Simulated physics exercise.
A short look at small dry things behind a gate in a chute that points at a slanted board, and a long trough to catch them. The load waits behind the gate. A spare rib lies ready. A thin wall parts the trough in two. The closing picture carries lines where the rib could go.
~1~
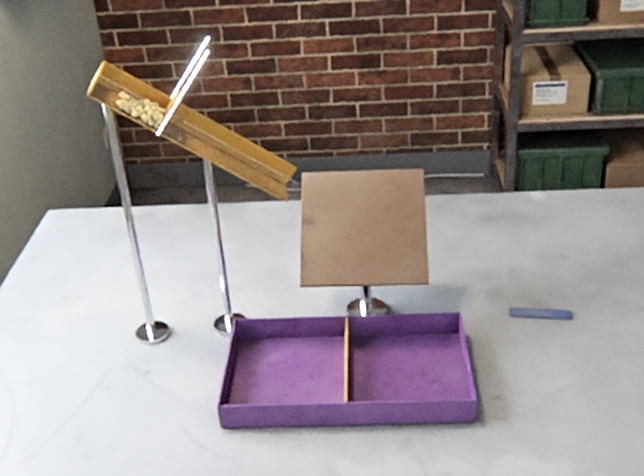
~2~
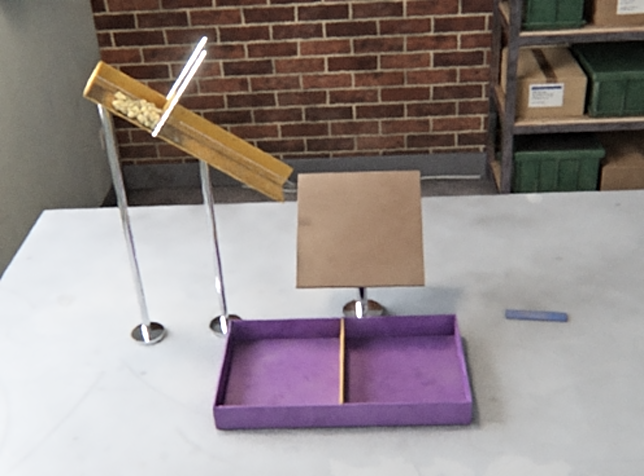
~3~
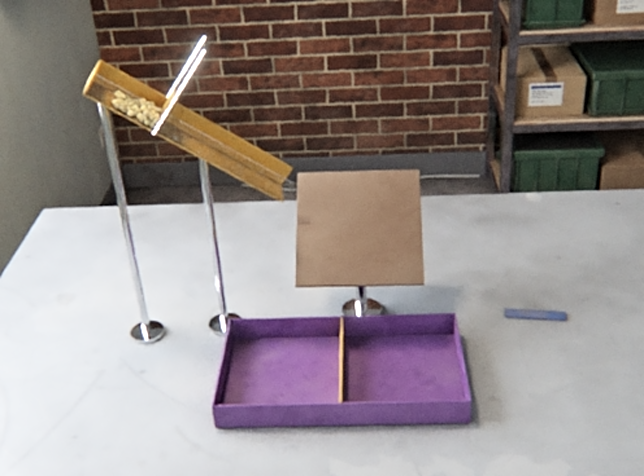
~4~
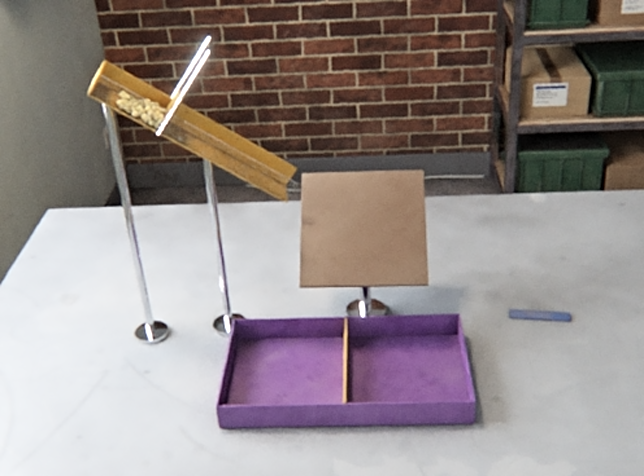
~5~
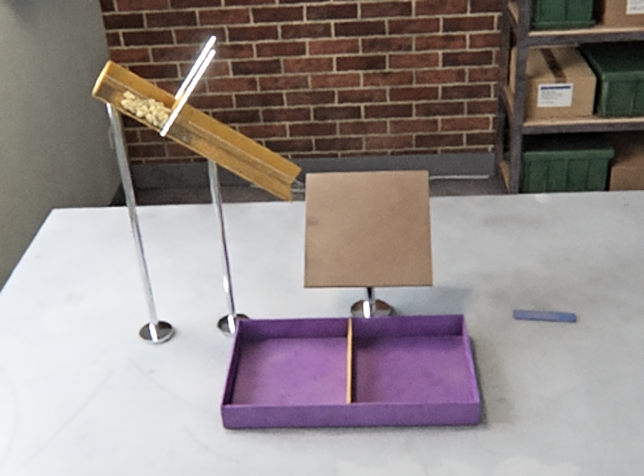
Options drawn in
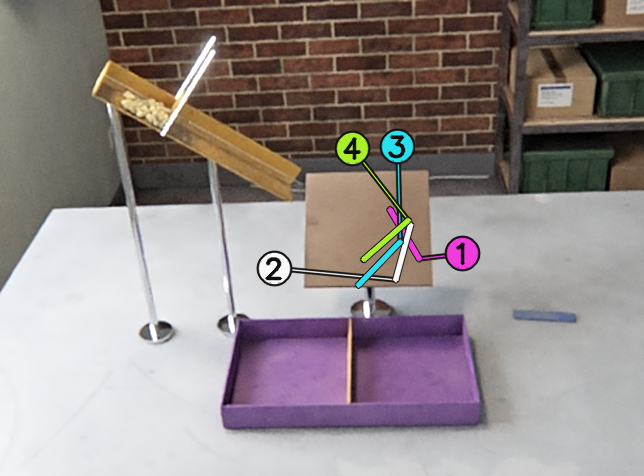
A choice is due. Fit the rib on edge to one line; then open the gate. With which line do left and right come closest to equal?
Use line 4.
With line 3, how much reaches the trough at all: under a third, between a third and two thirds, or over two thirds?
It is over two thirds.
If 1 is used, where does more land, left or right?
More lands on the right.
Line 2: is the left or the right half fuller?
The right half.
On the marked copy, line 1 from (390, 209) to (419, 258); line 2 from (410, 224) to (395, 279); line 3 from (400, 241) to (358, 285); line 4 from (408, 220) to (363, 259).
Choosing 1, of what is caught, a stray few in the left half, nearly all in the right.
Choosing 2, of what is caught, a stray few in the left half, nearly all in the right.
Choosing 3, of what is caught, most in the left half, a small part in the right.
Choosing 4, of what is caught, about half in the left half, about half in the right.
